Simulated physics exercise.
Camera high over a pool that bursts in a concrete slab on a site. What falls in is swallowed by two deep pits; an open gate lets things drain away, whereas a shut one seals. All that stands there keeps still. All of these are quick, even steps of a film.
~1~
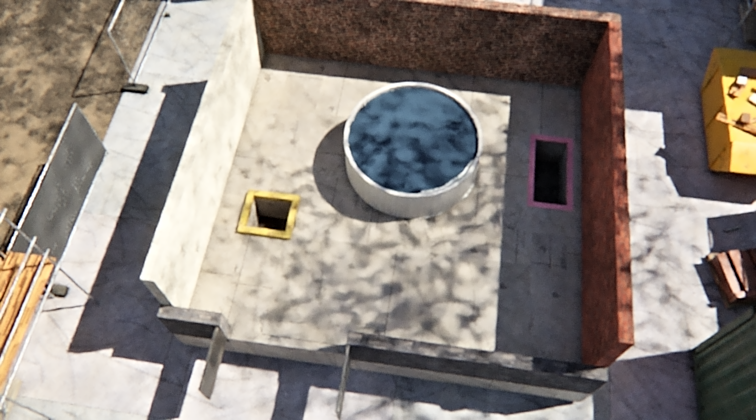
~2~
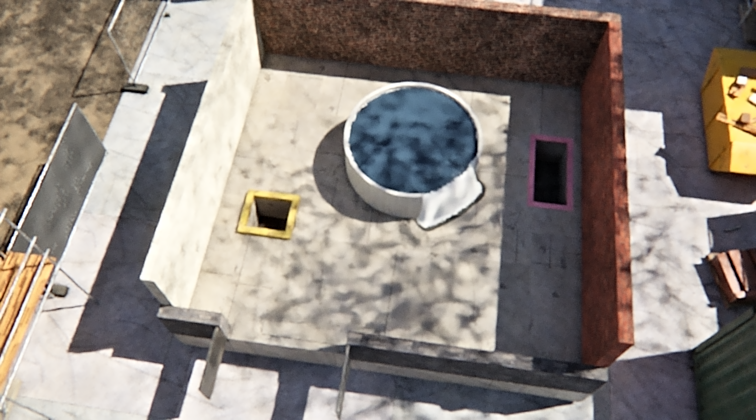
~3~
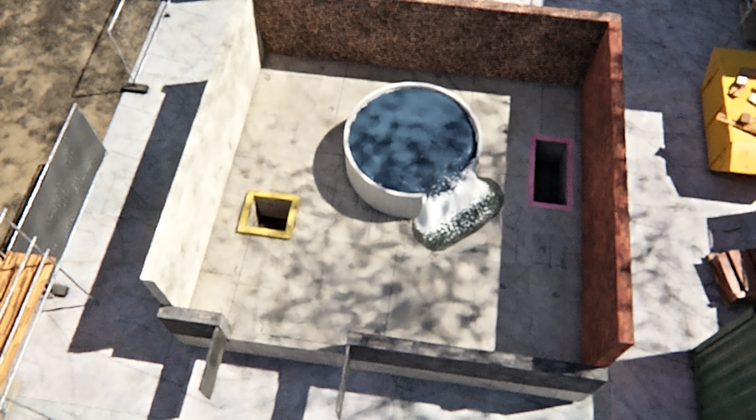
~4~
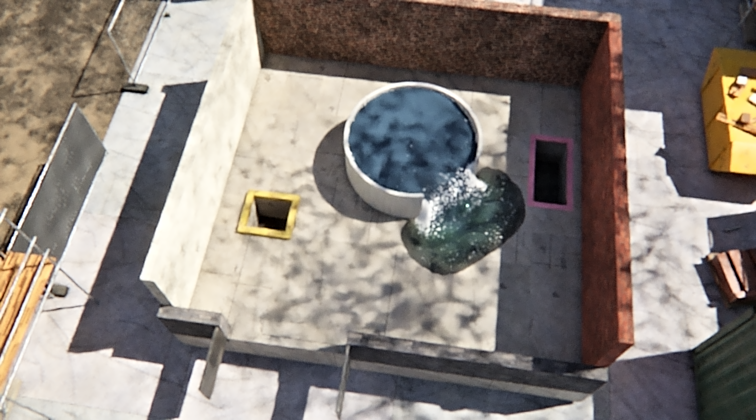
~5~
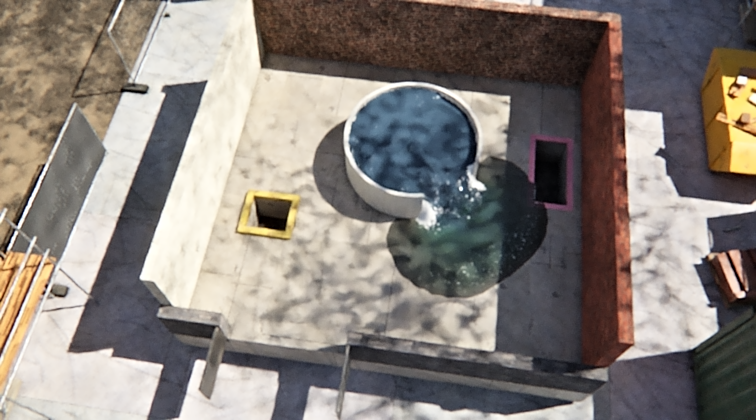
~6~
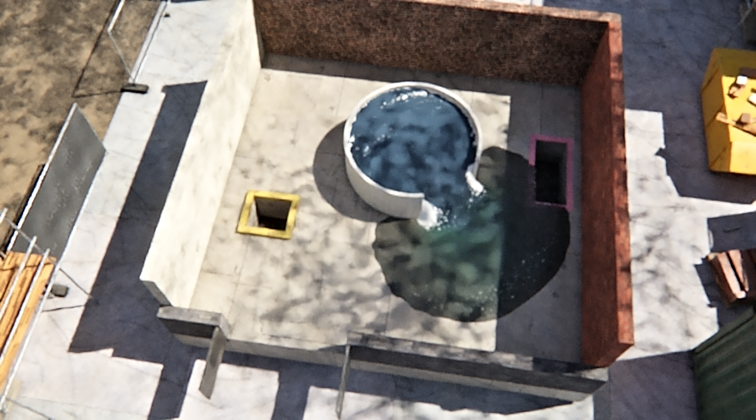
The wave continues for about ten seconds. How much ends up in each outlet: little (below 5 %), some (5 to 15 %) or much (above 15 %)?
Outlet by outlet: Gate - some, pink pit - much, yellow pit - little.
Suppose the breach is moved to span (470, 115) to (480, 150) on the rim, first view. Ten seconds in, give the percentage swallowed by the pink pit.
Share recorded - pink: 55 %.
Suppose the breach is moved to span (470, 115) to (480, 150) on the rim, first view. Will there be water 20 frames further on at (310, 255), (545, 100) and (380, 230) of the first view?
Well, the first is missed by the spill, the next hit by the spill, the last missed by the spill.
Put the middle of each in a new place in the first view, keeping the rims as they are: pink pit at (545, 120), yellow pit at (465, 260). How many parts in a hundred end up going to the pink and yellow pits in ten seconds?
Pink 12%, yellow 25%.
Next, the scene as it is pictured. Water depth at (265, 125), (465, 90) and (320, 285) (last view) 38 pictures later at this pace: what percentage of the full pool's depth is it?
Estimate: 0, 0, 10 %.
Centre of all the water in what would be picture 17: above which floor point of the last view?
Near (455, 218).
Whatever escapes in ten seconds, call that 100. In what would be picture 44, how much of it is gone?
55 per cent.
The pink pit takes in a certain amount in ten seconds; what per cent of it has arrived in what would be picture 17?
It would be roughly 10 percent of the ten-second total.
A moment on, water covers 30 % of the floor; the gate 0 %, the pink pit 1 %, the yellow pit 0 %.
Next, water covers 30 % of the floor; the gate 0 %, the pink pit 2 %, the yellow pit 0 %.
Then, water covers 40 % of the floor; the gate 0 %, the pink pit 4 %, the yellow pit 0 %.
Later, water covers 65 % of the floor; the gate 2 %, the pink pit 14 %, the yellow pit 0 %.
In the end, water covers 90 % of the floor; the gate 8 %, the pink pit 22 %, the yellow pit 2 %.
